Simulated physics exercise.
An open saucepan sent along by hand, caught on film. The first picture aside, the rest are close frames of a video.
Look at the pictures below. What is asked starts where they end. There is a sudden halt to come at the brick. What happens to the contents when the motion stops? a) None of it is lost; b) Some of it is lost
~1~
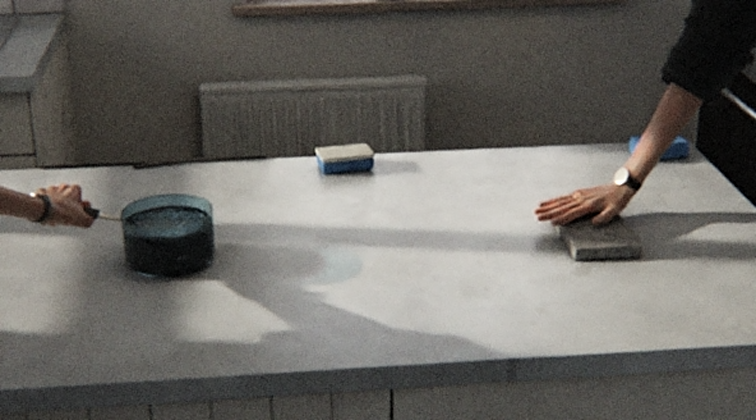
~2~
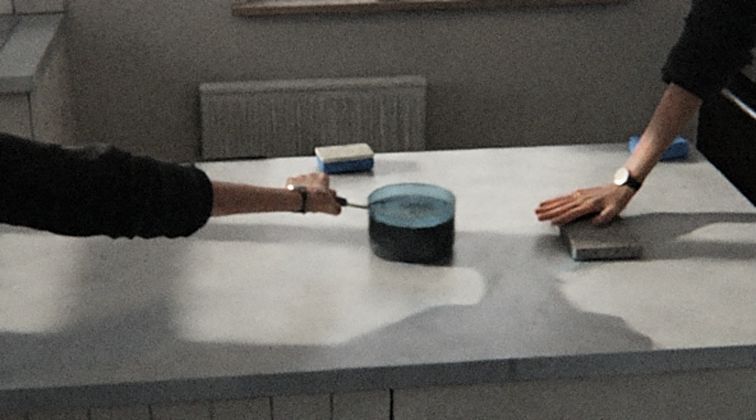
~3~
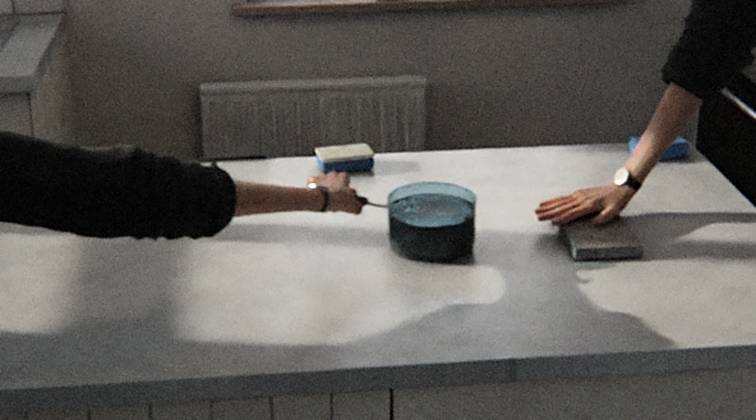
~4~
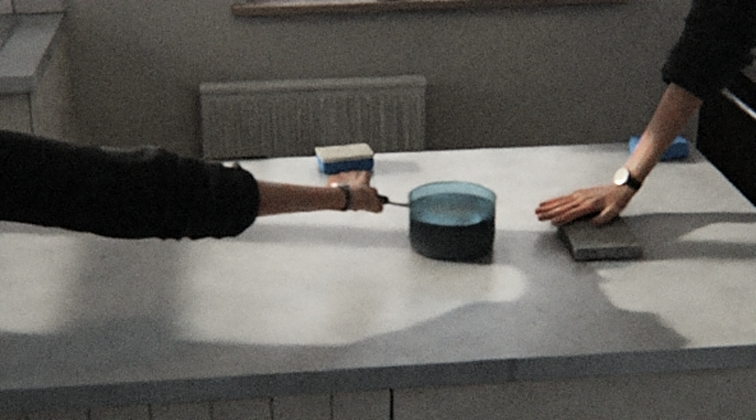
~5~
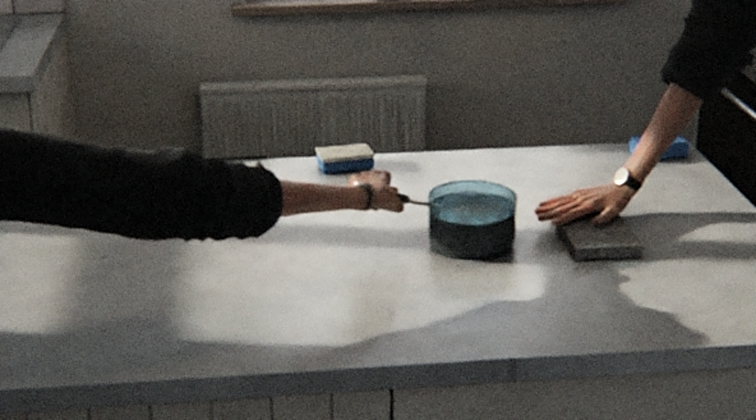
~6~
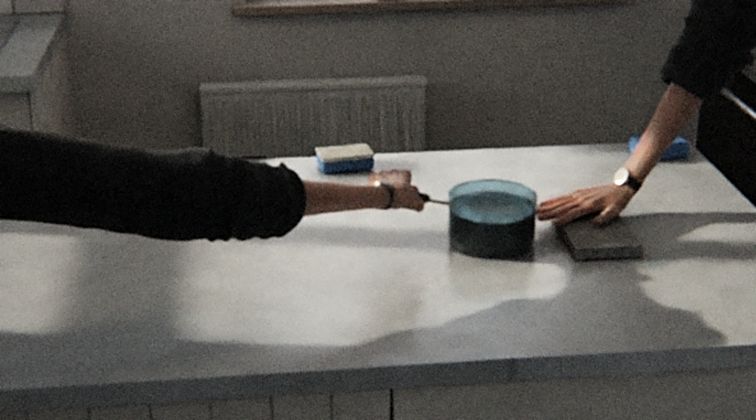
b.
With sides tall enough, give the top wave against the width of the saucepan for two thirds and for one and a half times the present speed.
In order, 20 % and 45 %.
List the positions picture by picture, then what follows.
The first picture shows at rest; saucepan (169, 234) about three quarters full; brick (594, 231).
The second picture shows under way; saucepan about three quarters full, surface at (411, 210).
In the third picture, 20 px further; saucepan (432, 221) about three quarters full.
In the fourth picture, 20 px further; saucepan about three quarters full, surface at (452, 208).
In the fifth picture, 20 px further; saucepan (472, 219) about three quarters full.
In the sixth picture, 20 px further; saucepan about three quarters full, surface at (493, 206); brick (594, 231).
Next, the saucepan meets the brick.
After that, the red wine surges up the wall; it has slopped over.
Finally, the saucepan stands at the brick; it has slopped over.
